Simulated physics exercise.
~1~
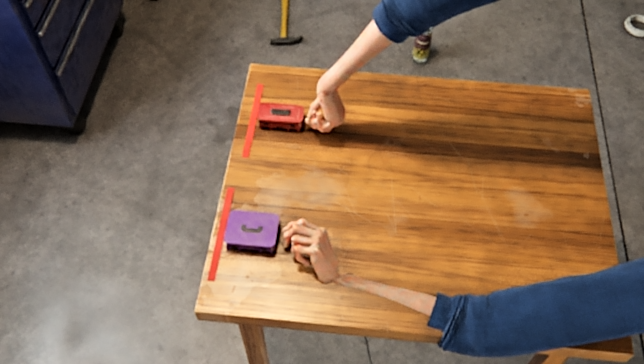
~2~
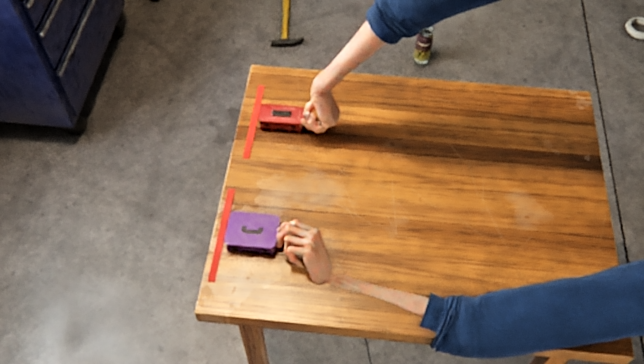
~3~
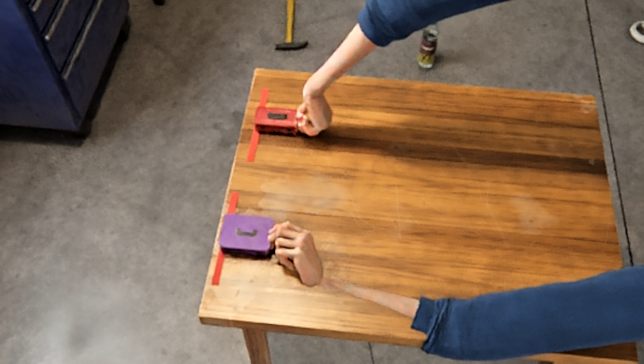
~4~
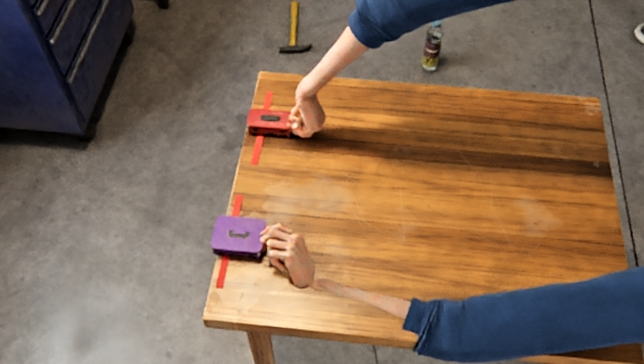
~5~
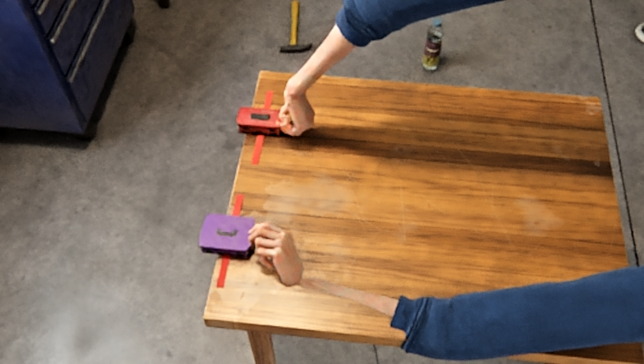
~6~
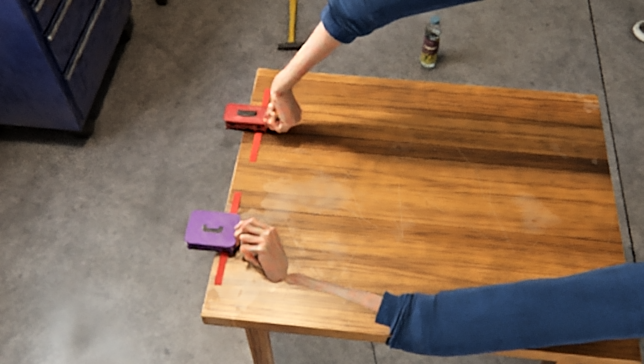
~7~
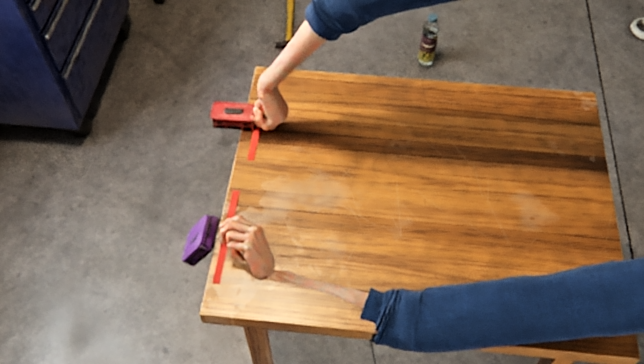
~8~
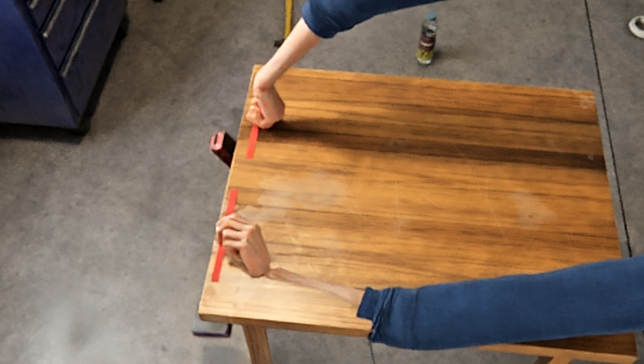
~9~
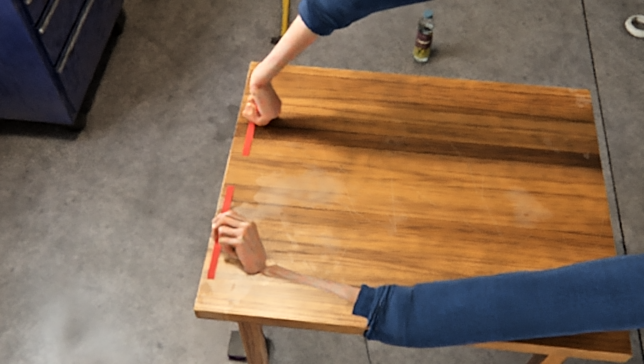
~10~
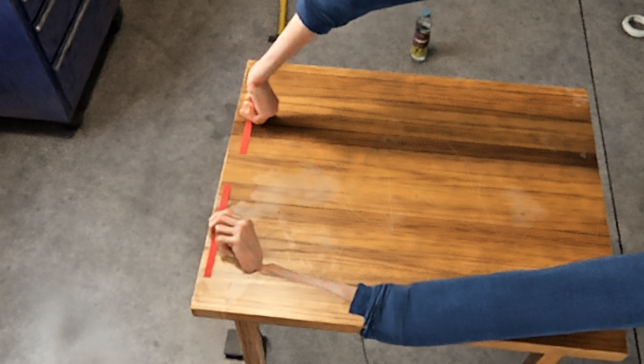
Two hands push a purple case and a red case left off a wooden table.
